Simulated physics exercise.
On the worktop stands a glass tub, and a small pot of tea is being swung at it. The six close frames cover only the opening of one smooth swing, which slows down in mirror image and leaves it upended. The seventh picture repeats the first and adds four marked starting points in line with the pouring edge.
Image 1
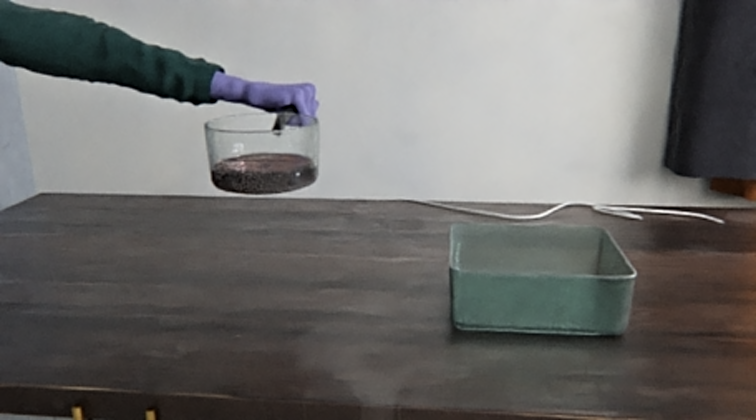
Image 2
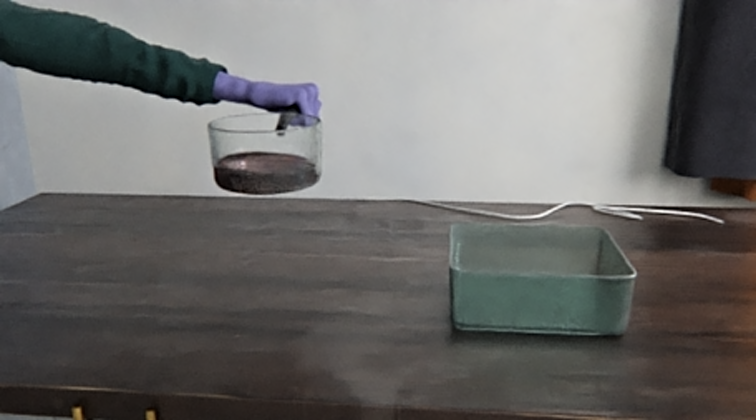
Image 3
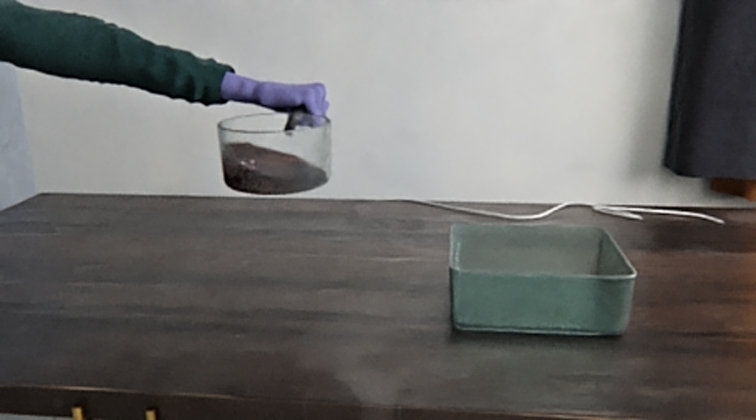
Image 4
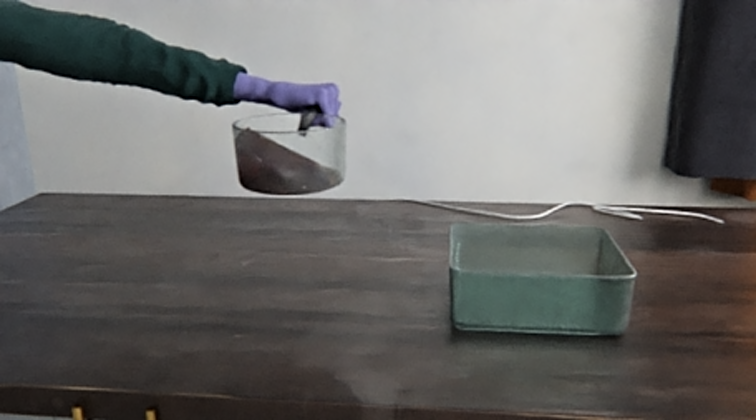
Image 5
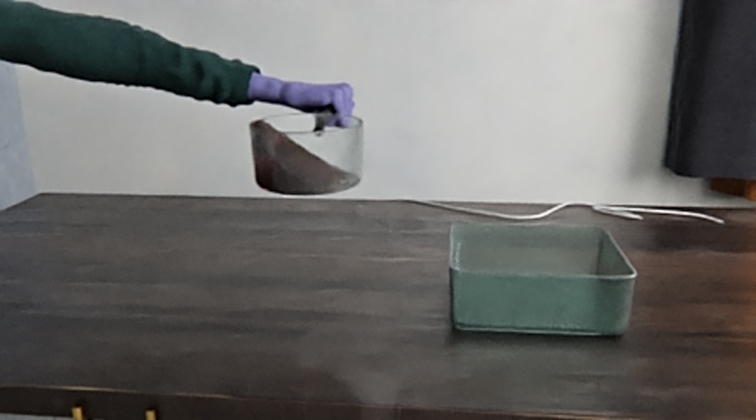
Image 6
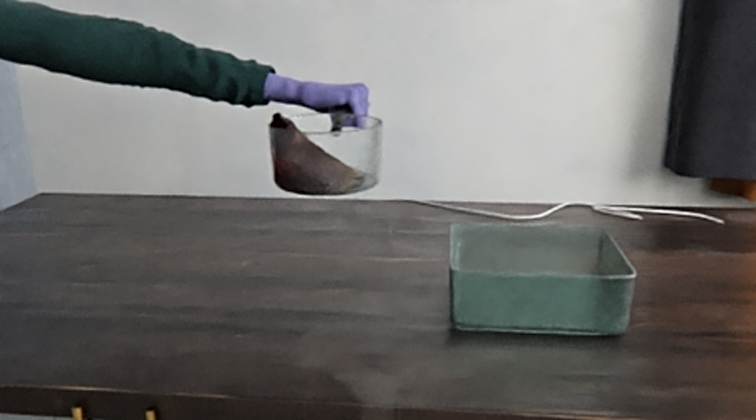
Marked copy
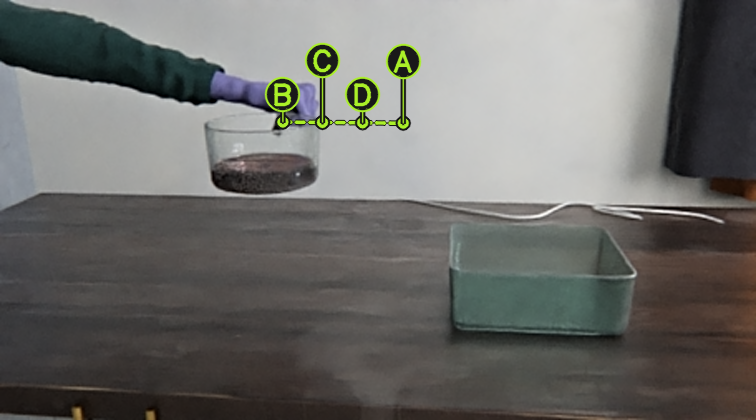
A purple-gloved hand carried a clear glass pot of dark liquid rightward above a dark table toward a green tub, and the liquid climbed the pot's left side until it reached over the rim.
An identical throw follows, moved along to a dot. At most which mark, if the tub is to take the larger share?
That is spot D.
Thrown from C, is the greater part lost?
Yes.
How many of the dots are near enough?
Two of them.
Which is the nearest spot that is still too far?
Spot C.
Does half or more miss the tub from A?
No, that is safe.
On the marked copy, A at (403, 123); B at (282, 122); C at (322, 122); D at (362, 122).
For spot A, about 89 % lands in the tub, 4 % falls short and 7 % goes beside or beyond.
For spot B, about 5 % lands in the tub, 95 % falls short.
For spot C, about 30 % lands in the tub, 68 % falls short.
For spot D, about 88 % lands in the tub, 5 % falls short and 7 % goes beside or beyond.
